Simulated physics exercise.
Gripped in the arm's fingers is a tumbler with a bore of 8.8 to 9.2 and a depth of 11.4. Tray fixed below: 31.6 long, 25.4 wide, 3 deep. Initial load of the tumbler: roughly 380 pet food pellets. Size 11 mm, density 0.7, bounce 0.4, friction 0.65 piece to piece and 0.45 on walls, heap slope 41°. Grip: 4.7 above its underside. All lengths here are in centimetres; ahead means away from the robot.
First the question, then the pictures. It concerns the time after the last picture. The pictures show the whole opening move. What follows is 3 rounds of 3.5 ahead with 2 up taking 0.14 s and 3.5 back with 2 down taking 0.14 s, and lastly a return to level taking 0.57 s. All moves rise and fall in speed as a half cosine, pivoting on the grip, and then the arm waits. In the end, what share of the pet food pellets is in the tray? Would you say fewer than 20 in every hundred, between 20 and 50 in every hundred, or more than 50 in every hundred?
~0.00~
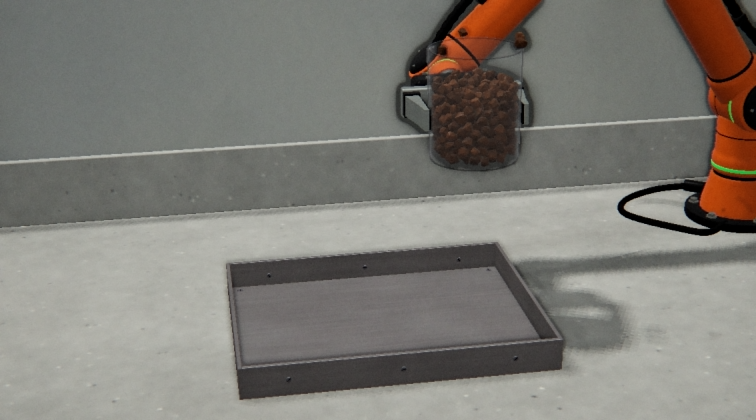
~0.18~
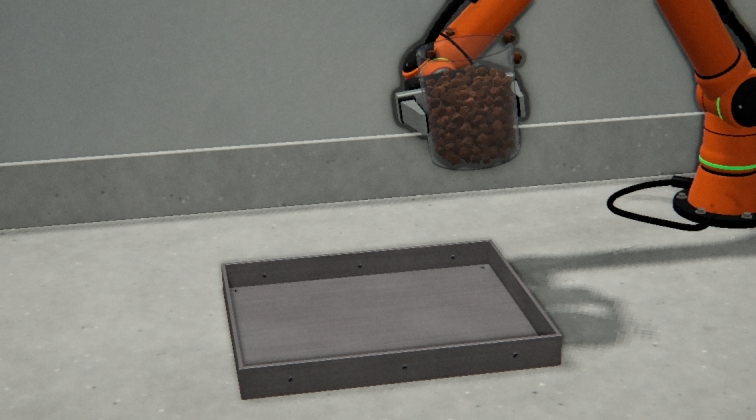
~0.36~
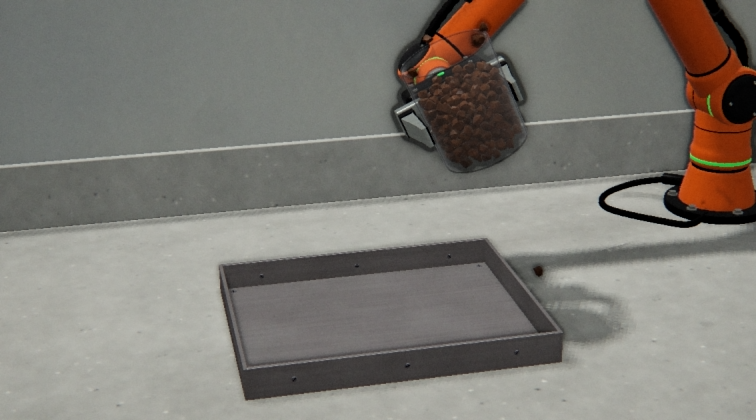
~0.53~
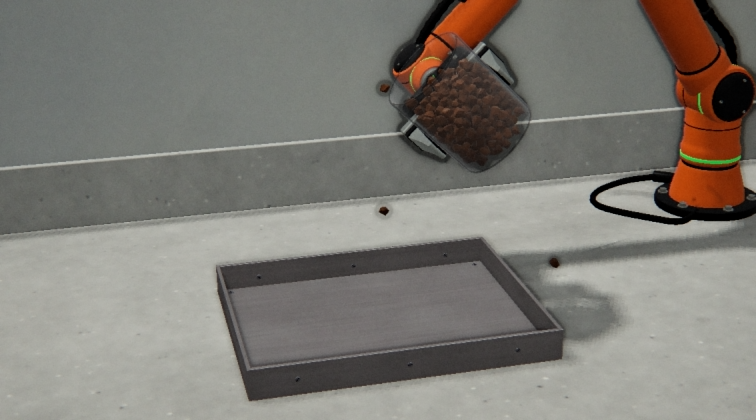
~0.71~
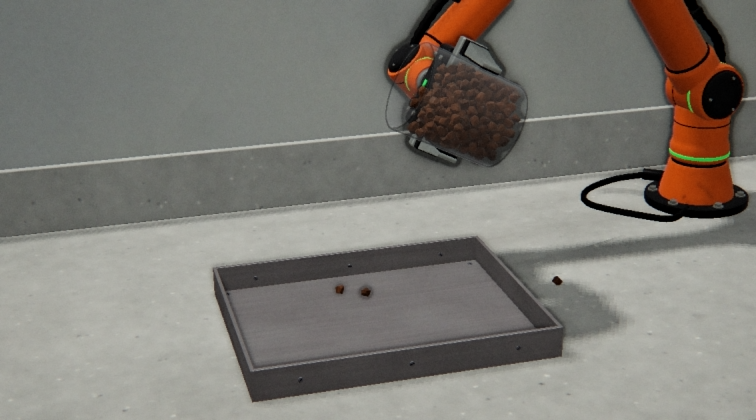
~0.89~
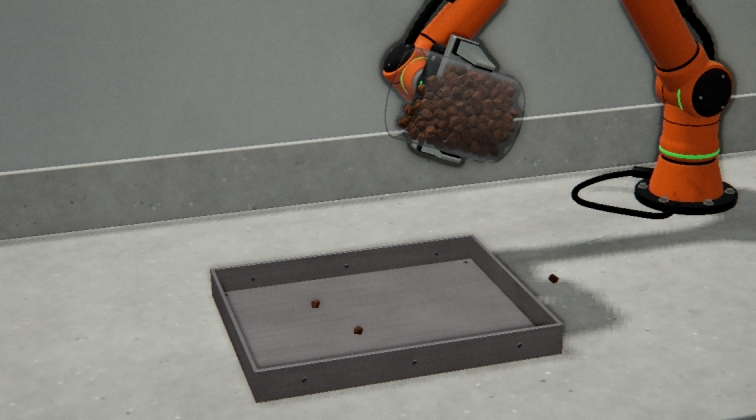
Between 20 and 50 in every hundred.
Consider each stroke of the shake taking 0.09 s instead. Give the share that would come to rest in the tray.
Estimate for that case: 65 %.
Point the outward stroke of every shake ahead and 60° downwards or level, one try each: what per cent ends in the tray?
You'd get about 0 per cent with the first setting and about 15 per cent with the second.
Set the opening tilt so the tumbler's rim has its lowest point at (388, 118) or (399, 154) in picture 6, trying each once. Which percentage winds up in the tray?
Around 10 per cent, then around 70 per cent.
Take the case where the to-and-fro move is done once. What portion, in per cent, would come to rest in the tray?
About 10 %.
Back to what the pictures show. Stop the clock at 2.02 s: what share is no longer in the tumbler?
About 30 in a hundred parts are out by then.
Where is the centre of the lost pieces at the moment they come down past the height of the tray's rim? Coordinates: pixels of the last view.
Close to pixel (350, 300).
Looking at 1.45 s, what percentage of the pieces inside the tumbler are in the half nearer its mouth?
I'd guess about 45 percent of it.
By 1.45 s, tilted 69° forward, highest piece 25 above the table; 308 in the tumbler, 37 in the tray, 1 on the table or floor, 33 in flight or on a rim.
By 2.02 s, tilted 34° forward, highest piece 28 above the table; 265 in the tumbler, 112 in the tray, 2 on the table or floor.
By 2.50 s, level, highest piece 28 above the table; 265 in the tumbler, 112 in the tray, 2 on the table or floor.
By 3.55 s, level, highest piece 28 above the table; 265 in the tumbler, 112 in the tray, 2 on the table or floor.
Final count, 265 in the tumbler, 112 in the tray, 2 on the table or floor. That is 30 % in the tray.
